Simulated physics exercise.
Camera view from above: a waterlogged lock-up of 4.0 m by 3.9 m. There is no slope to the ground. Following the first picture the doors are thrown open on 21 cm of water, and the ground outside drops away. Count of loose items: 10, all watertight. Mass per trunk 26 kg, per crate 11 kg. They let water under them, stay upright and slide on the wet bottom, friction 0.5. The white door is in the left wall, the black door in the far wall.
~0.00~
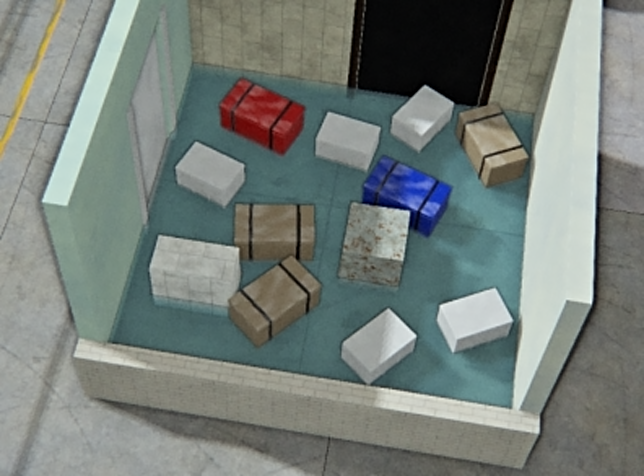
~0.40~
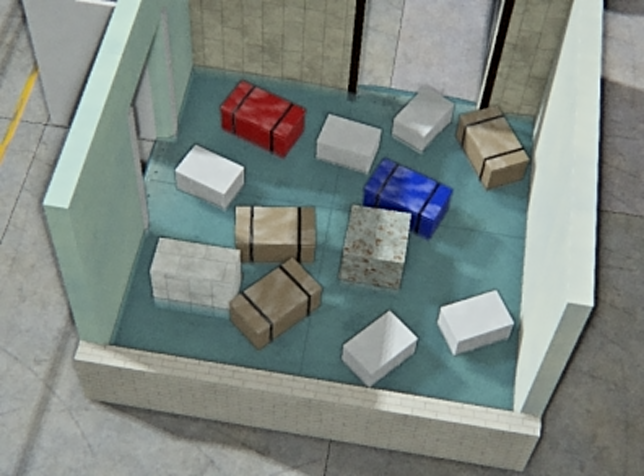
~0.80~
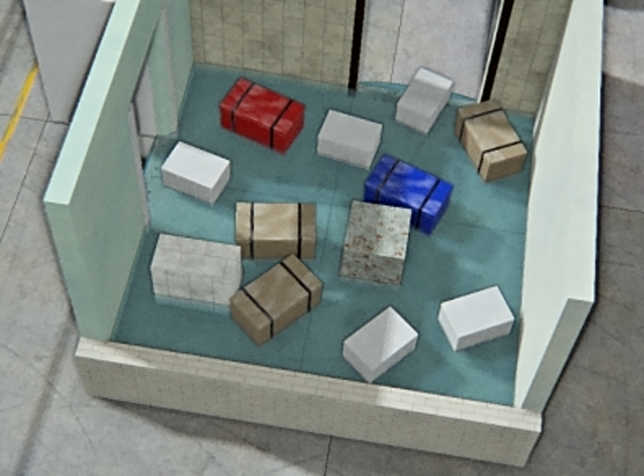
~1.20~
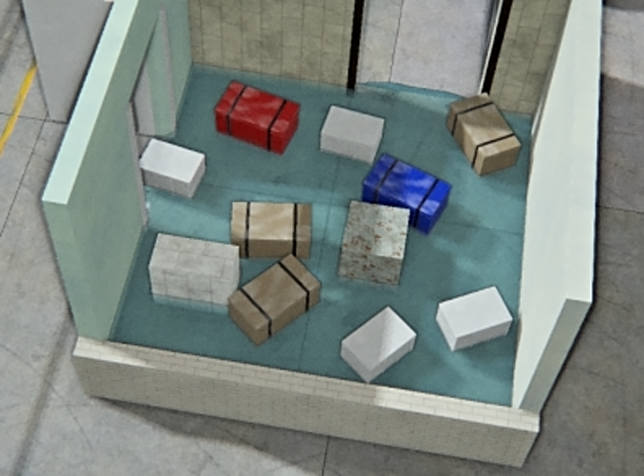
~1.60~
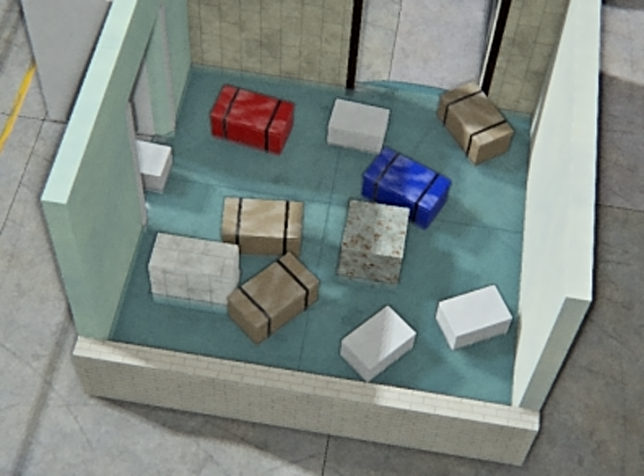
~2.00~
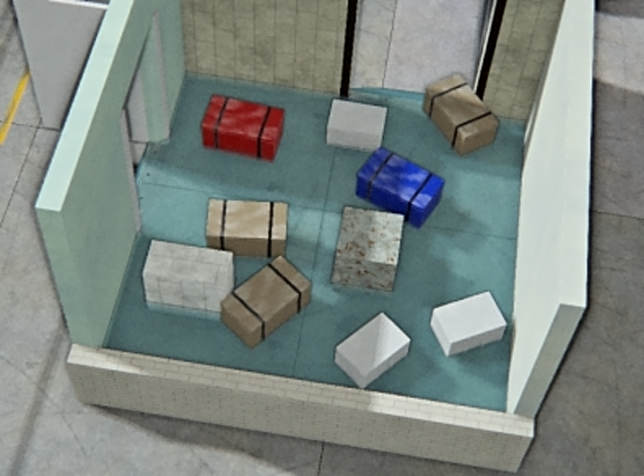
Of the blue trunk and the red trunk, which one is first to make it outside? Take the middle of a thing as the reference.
First out is the blue one.
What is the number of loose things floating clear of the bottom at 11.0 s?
Of them, 2.
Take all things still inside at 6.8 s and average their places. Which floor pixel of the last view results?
Close to (298, 237).
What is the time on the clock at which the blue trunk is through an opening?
Around 6.0 s.
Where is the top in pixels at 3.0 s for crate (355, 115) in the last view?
Position: About (366, 93).
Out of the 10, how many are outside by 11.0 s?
My tally comes to 7.
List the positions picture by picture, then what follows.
In the first picture, the blue trunk at (408, 186) floats; the red trunk at (262, 106) floats; 21 cm deep round most things; 0 of 10 have shifted.
In the second picture, the blue trunk at (409, 189) floats; the red trunk at (263, 109), afloat; 21 cm deep round most things; 0 of 10 have shifted.
In the third picture, the blue trunk at (409, 185), afloat; the red trunk at (262, 105), afloat; about 2750 L in view; 3 of 10 have shifted.
In the fourth picture, the blue trunk at (407, 184) floats; the red trunk at (257, 107), afloat, 5 cm from its start; 19 cm deep round most things; 5 of 10 have shifted.
In the fifth picture, the blue trunk at (407, 178) floats, 9 cm from its start; the red trunk at (252, 109), afloat, 10 cm from its start; about 2550 L in view; 7 of 10 have shifted.
In the sixth picture, the blue trunk at (401, 177) floats, 20 cm from its start; the red trunk at (243, 118), afloat, 14 cm from its start; 16 cm deep round most things; 8 of 10 have shifted.
After 3.0 s the blue trunk is near (392, 158), 0.5 m from its start, afloat; the red trunk is near (233, 114), 0.2 m from its start, afloat; 3 of 10 are out; 7 afloat.
After 6.8 s the blue trunk has gone out (at 5.8 s); the red trunk is near (197, 133), 0.7 m from its start, afloat; 6 of 10 are out; 4 afloat.
After 11.0 s the blue trunk has gone out (at 5.8 s); the red trunk is near (136, 156), 1.4 m from its start, aground; 7 of 10 are out; 2 afloat.
After 15.0 s the blue trunk has gone out (at 5.8 s); the red trunk is near (136, 156), 1.4 m from its start, aground; 7 of 10 are out; 2 afloat.
